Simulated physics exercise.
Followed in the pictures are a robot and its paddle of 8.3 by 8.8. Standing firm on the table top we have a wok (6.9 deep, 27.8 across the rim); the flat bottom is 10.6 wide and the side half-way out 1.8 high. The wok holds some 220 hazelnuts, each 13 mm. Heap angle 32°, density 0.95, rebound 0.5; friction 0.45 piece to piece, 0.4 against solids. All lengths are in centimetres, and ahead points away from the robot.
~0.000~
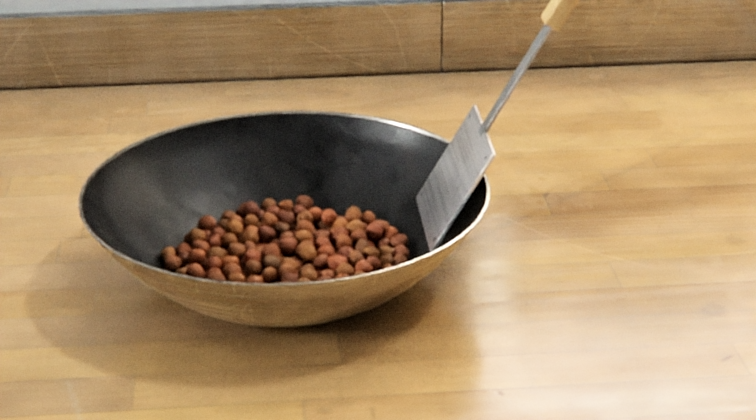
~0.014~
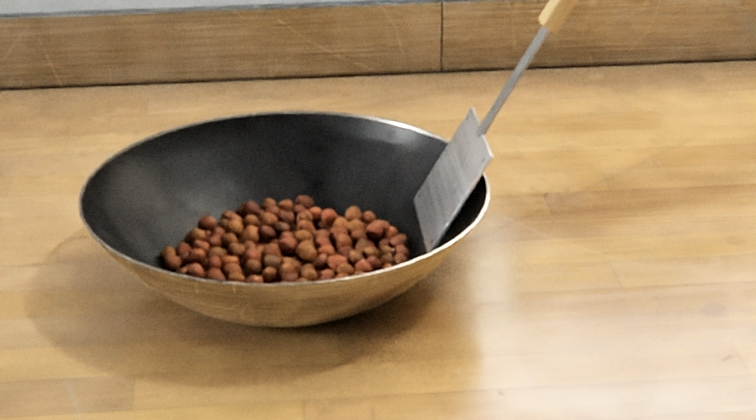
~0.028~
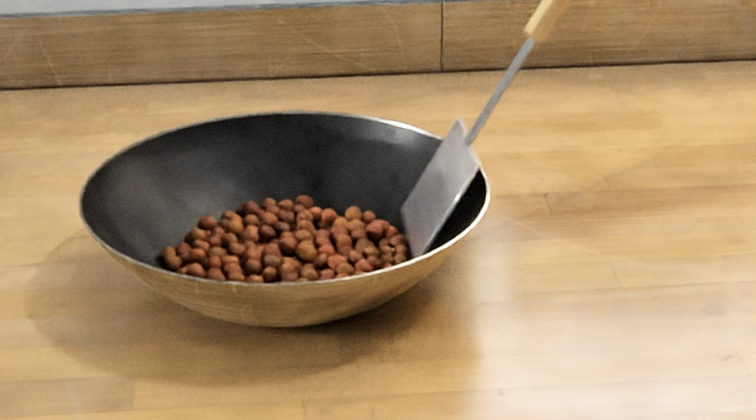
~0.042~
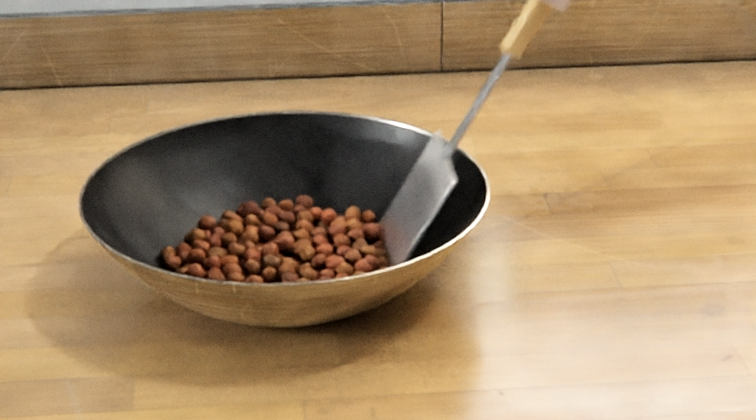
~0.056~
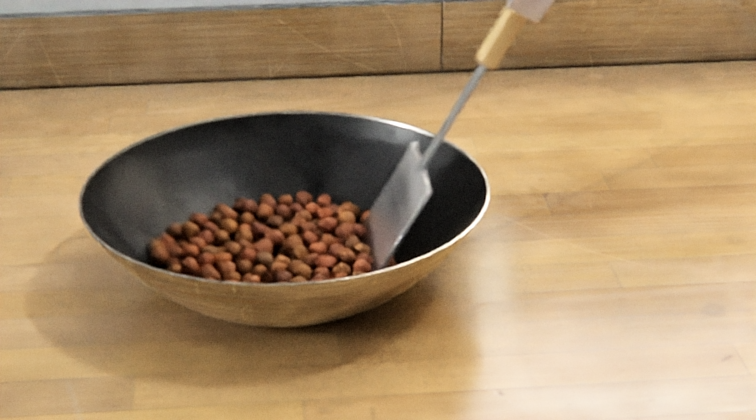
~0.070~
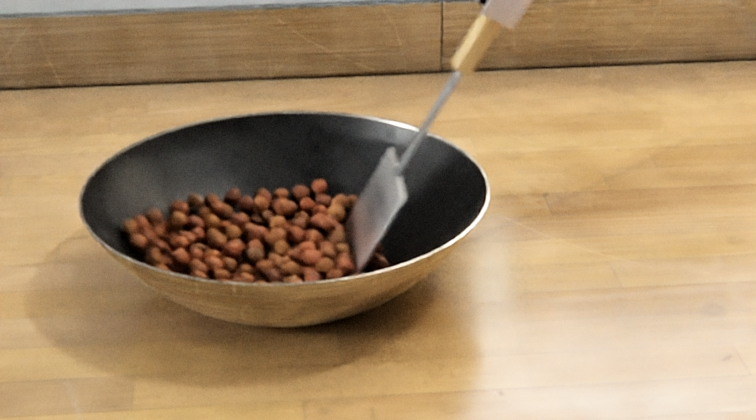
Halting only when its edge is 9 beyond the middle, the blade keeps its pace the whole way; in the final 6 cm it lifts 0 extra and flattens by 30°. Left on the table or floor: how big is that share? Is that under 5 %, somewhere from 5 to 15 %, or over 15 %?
It is over 15 %.
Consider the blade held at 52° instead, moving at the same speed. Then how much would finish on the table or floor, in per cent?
In that case around 40 per cent.
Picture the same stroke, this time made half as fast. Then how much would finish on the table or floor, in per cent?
The share on the table or floor would be about 10 percent.
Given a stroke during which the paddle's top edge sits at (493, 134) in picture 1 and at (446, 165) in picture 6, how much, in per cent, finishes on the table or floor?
It works out to about 10 %, more or less.
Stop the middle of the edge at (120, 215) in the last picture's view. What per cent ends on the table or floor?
60 %, roughly.
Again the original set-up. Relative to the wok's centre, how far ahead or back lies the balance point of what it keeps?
The kept load is shifted forward by about 5.0 cm.
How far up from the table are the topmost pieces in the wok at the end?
Roughly 6.5 cm.
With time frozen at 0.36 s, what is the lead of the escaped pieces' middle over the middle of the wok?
About 18 cm.
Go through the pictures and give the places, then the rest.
In the first frame, the paddle top edge at (484, 129), sloping 60°; upper third of the load around (286, 255), from x 170 to 400, top at y 205; 215 in the wok.
In the second frame, the paddle top edge at (482, 131), sloping 60°; upper third of the load around (286, 255), from x 170 to 400, top at y 205.
In the third frame, the paddle top edge at (469, 141), sloping 60°; upper third of the load around (286, 255), from x 170 to 400, top at y 205.
In the fourth frame, the paddle top edge at (446, 155), sloping 60°; upper third of the load around (290, 253), from x 170 to 395, top at y 205.
In the fifth frame, the paddle top edge at (422, 166), sloping 60°; upper third of the load around (279, 251), from x 155 to 390, top at y 200.
In the sixth frame, the paddle top edge at (398, 172), sloping 60°; upper third of the load around (254, 239), from x 130 to 380, top at y 185; 215 in the wok.
After 0.10 s, sloping 60°, highest piece 8 above the table; 215 in the wok.
After 0.14 s, sloping 52°, highest piece 11 above the table; 211 in the wok, 4 on the blade or in flight.
After 0.36 s, sloping 30°, highest piece 13 above the table; 144 in the wok, 39 on the table or floor, 32 on the blade or in flight.
After 1.41 s, sloping 30°, highest piece 7 above the table; 143 in the wok, 72 on the table or floor.
In the end, 143 in the wok, 72 on the table or floor. That is 33 % on the table or floor.
